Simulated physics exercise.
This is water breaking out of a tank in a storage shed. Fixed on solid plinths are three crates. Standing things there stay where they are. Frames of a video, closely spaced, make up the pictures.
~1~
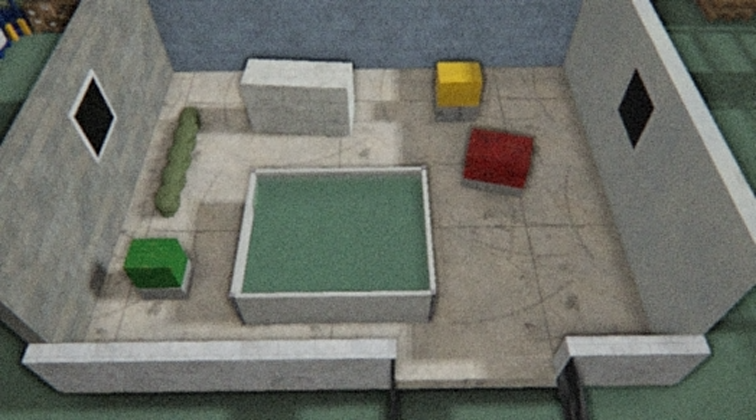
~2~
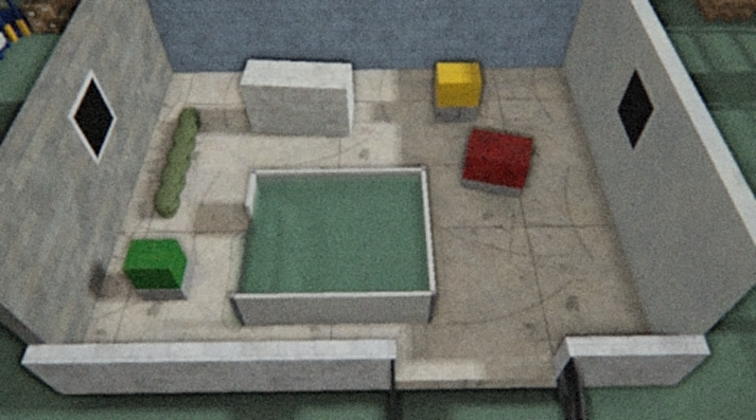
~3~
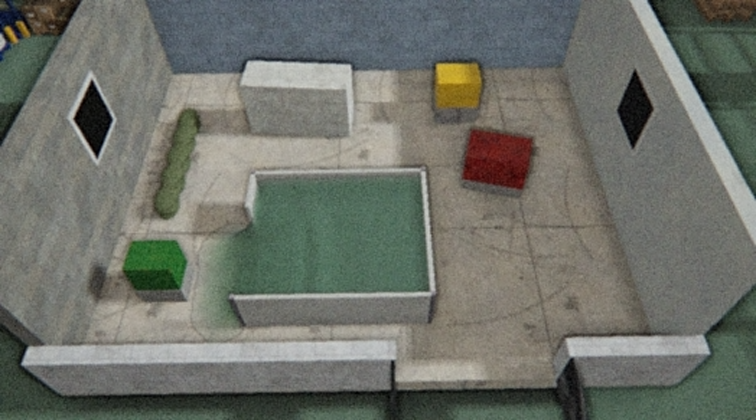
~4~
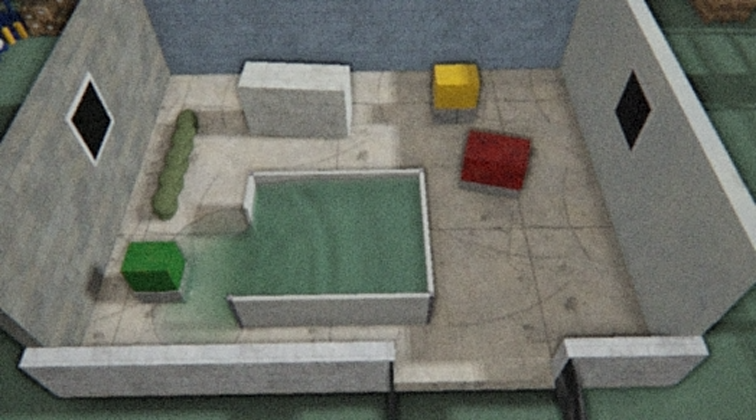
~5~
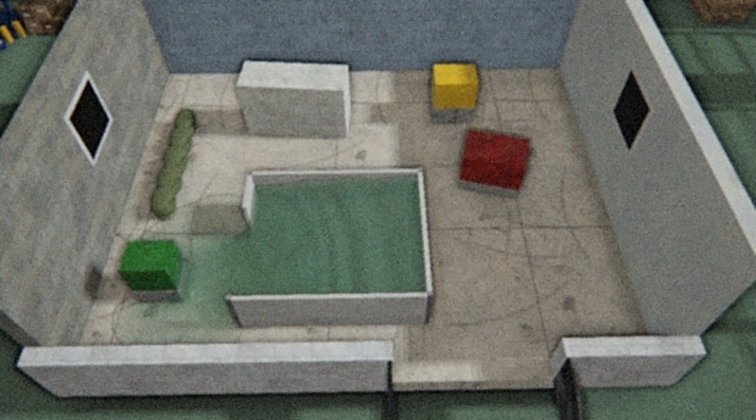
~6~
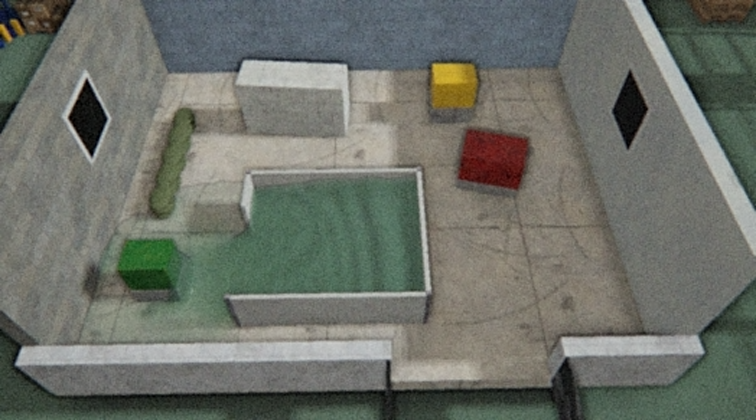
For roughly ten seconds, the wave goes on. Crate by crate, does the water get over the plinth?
At the end, green crate: Wet. Red crate: Dry. Yellow crate: Dry.
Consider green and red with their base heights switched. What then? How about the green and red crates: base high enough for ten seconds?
Well, green is inundated and red stays untouched then.
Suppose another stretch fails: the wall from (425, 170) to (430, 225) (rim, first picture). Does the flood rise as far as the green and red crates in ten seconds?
The green crate is untouched; the red crate is reached.
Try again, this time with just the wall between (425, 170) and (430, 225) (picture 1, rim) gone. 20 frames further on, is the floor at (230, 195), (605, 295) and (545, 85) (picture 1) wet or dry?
Unwetted / soaked / soaked.
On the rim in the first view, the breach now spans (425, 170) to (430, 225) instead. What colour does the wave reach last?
That would be the green-painted one, reached last.
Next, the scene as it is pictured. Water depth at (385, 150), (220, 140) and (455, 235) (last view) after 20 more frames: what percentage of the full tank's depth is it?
At the three places, in the order asked: Around 0, 10 and 0 per cent.
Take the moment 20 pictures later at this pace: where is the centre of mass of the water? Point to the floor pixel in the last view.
The balance point is around (243, 237).
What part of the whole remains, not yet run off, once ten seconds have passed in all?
I reckon around 96 in a hundred.
A moment on, water covers 15 % of the floor; the green crate water round its plinth, the red crate not reached, the yellow crate not reached.
Next, water covers 25 % of the floor; the green crate water round its plinth, the red crate not reached, the yellow crate not reached.
Then, water covers 40 % of the floor; the green crate water round its plinth, the red crate not reached, the yellow crate not reached.
Later, water covers 80 % of the floor; the green crate water round its plinth, the red crate water round its plinth, the yellow crate water round its plinth.
In the end, water covers 100 % of the floor; the green crate was topped, the red crate stayed above the water, the yellow crate stayed above the water.
